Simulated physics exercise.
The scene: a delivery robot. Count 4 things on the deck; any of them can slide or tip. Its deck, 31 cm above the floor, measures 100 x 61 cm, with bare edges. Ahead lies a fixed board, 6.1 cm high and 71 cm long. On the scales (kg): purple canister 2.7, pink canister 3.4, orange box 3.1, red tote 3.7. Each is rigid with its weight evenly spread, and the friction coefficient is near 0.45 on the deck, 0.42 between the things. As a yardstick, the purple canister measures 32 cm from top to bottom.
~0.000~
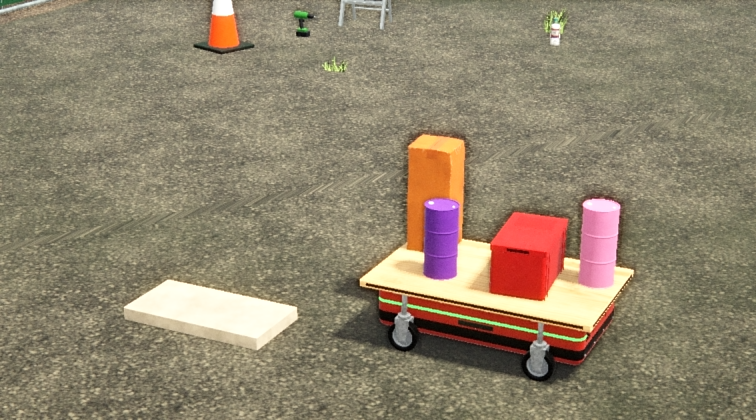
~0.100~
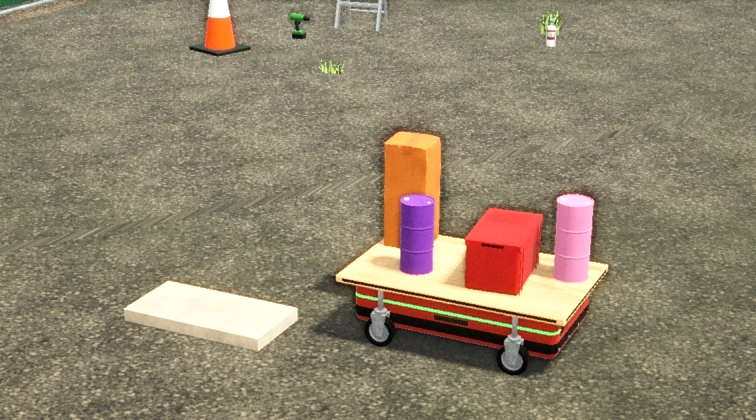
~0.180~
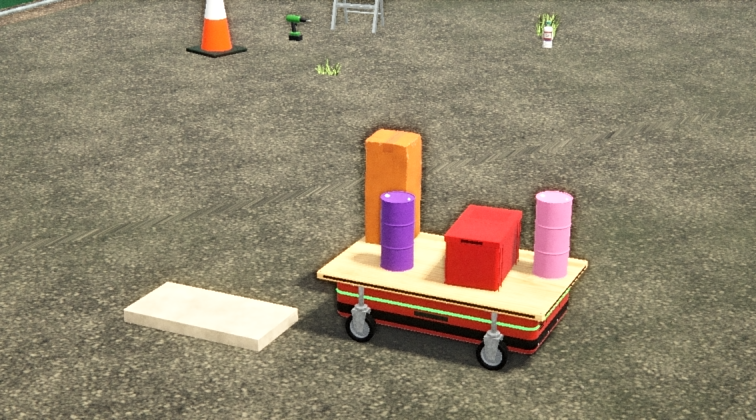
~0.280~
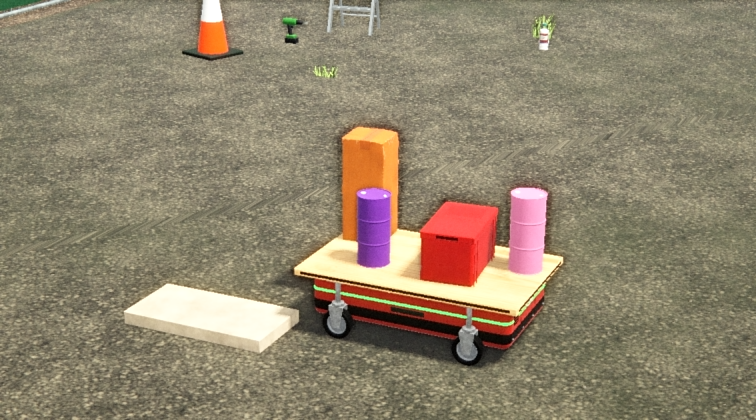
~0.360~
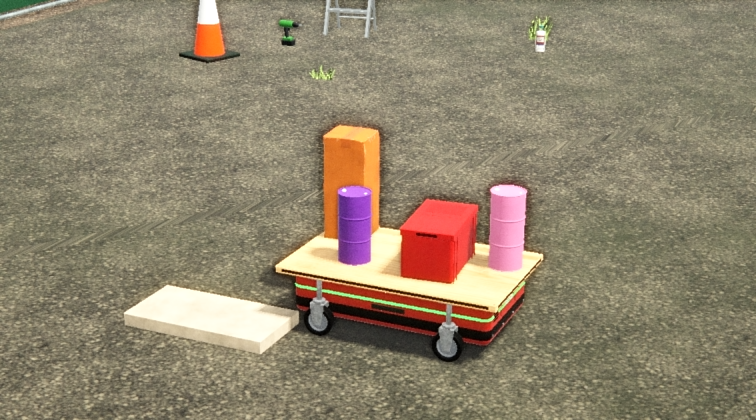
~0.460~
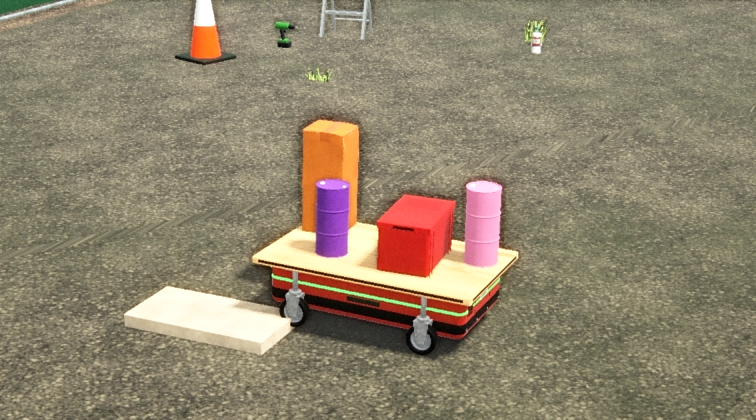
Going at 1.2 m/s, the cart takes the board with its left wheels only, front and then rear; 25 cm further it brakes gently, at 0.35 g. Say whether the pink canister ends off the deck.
The pink canister comes off the cart.
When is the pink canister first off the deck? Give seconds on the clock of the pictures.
At about 1.7 s.
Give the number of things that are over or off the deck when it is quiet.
3 of them.
After 1.16 s, 139 cm covered; pink canister 16° off upright near (314, 185); purple canister 65° off upright; orange box 34° off upright.
After 1.96 s, 230 cm covered; pink canister and orange box now off the deck; purple canister on its side; red tote moved 5 cm.
In the end (4.0 s), off the deck, purple canister, pink canister and orange box; the last one under 10 cm from the start. In the last view, pink canister near (163, 207).
